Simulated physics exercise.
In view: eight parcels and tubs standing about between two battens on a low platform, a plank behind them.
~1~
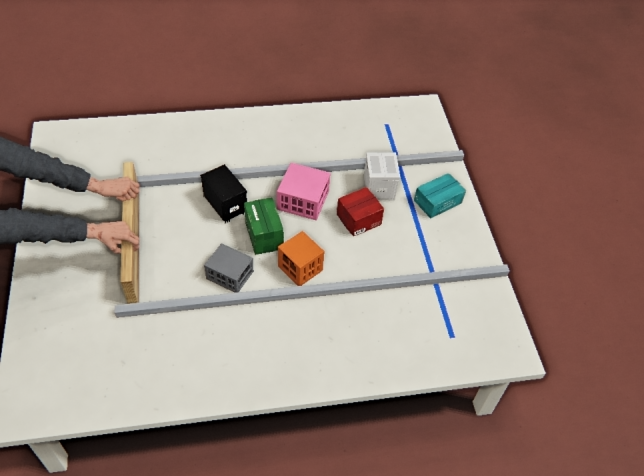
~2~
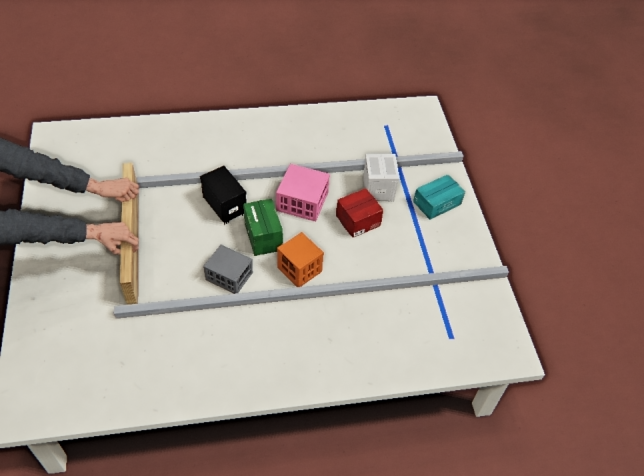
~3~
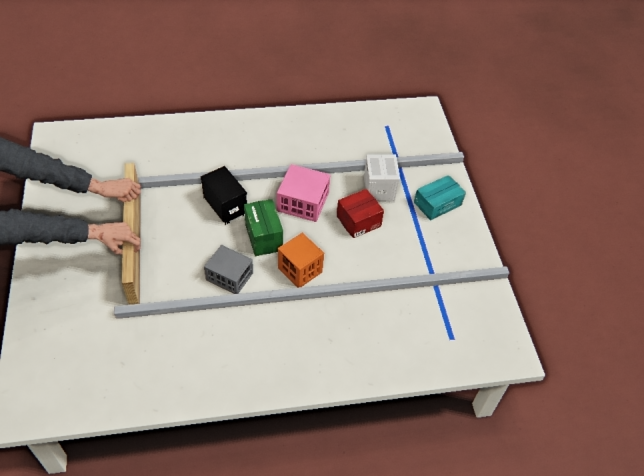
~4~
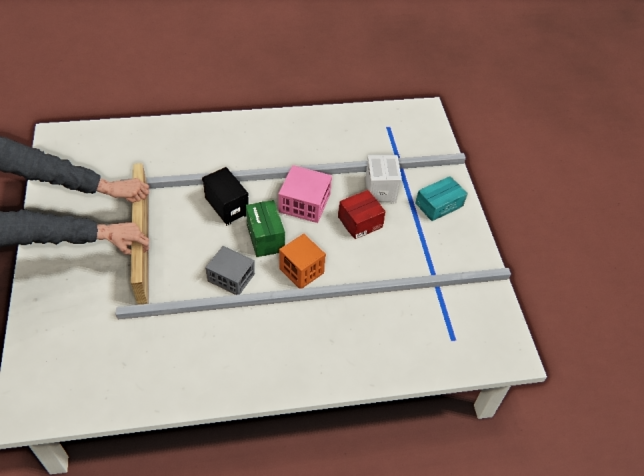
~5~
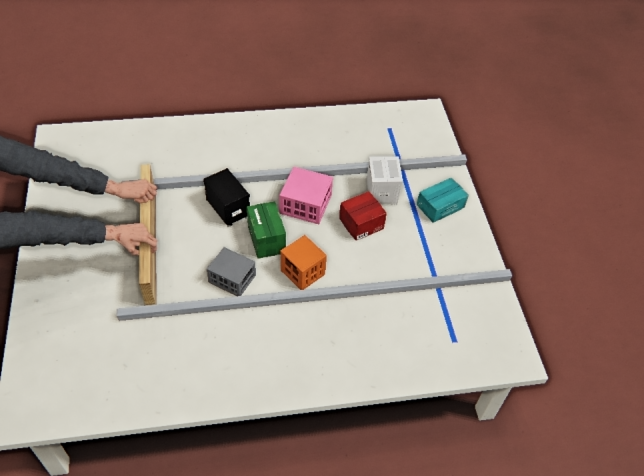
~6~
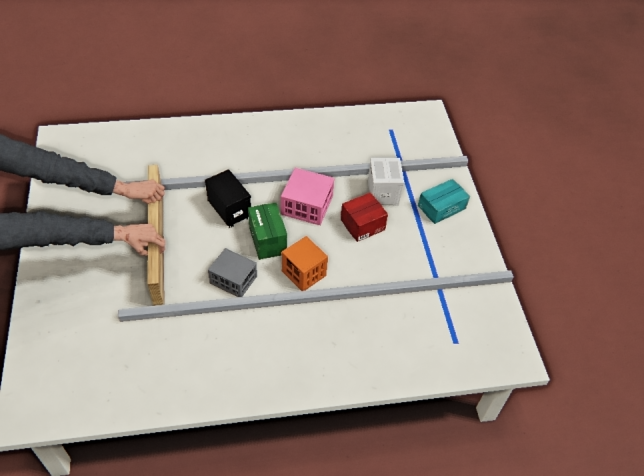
Two hands slide a wooden plank slightly right across a table toward several colourful containers.
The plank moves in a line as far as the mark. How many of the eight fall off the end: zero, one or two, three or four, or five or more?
As it turns out, the number that fall off is one or two.
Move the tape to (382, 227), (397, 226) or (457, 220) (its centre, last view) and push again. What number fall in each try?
The counts: 0, 0 and 5.
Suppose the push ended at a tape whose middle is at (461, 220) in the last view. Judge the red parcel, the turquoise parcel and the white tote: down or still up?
The red parcel falls; the turquoise parcel goes over; the white tote drops off.
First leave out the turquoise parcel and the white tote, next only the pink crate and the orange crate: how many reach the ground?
Fallen: 0, and 1 in the other try.
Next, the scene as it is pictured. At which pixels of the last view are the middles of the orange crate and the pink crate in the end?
Near (479, 237) and (457, 180).
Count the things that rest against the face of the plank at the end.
That makes 3.
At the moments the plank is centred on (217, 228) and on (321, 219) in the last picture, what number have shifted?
By then 2, and 7.
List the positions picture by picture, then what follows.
In the first frame, turquoise parcel (440, 195); white tote (381, 177); red parcel (360, 212); plank (131, 231); tape (416, 218).
In the second frame, white tote (380, 178); plank (130, 232).
In the third frame, red parcel (360, 213); black tote (225, 195).
In the fourth frame, turquoise parcel (441, 198); pink crate (305, 194).
In the fifth frame, white tote (384, 181); green parcel (266, 230).
In the sixth frame, turquoise parcel (444, 201); white tote (385, 182); red parcel (364, 217); plank (156, 234); tape (420, 224).
A little later, none off yet; turquoise parcel at rest near (444, 201); white tote at rest near (385, 182); red parcel at rest near (364, 217).
Next, none off yet; turquoise parcel at rest near (444, 201); white tote moving near (386, 182); red parcel shifted a little near (373, 218).
Later still, none off yet; turquoise parcel shifted a little near (454, 207); white tote shifted well along near (445, 174); red parcel shifted about its own width near (418, 216).
When it is over, the number that fall off is one or two; down, white tote and turquoise parcel.
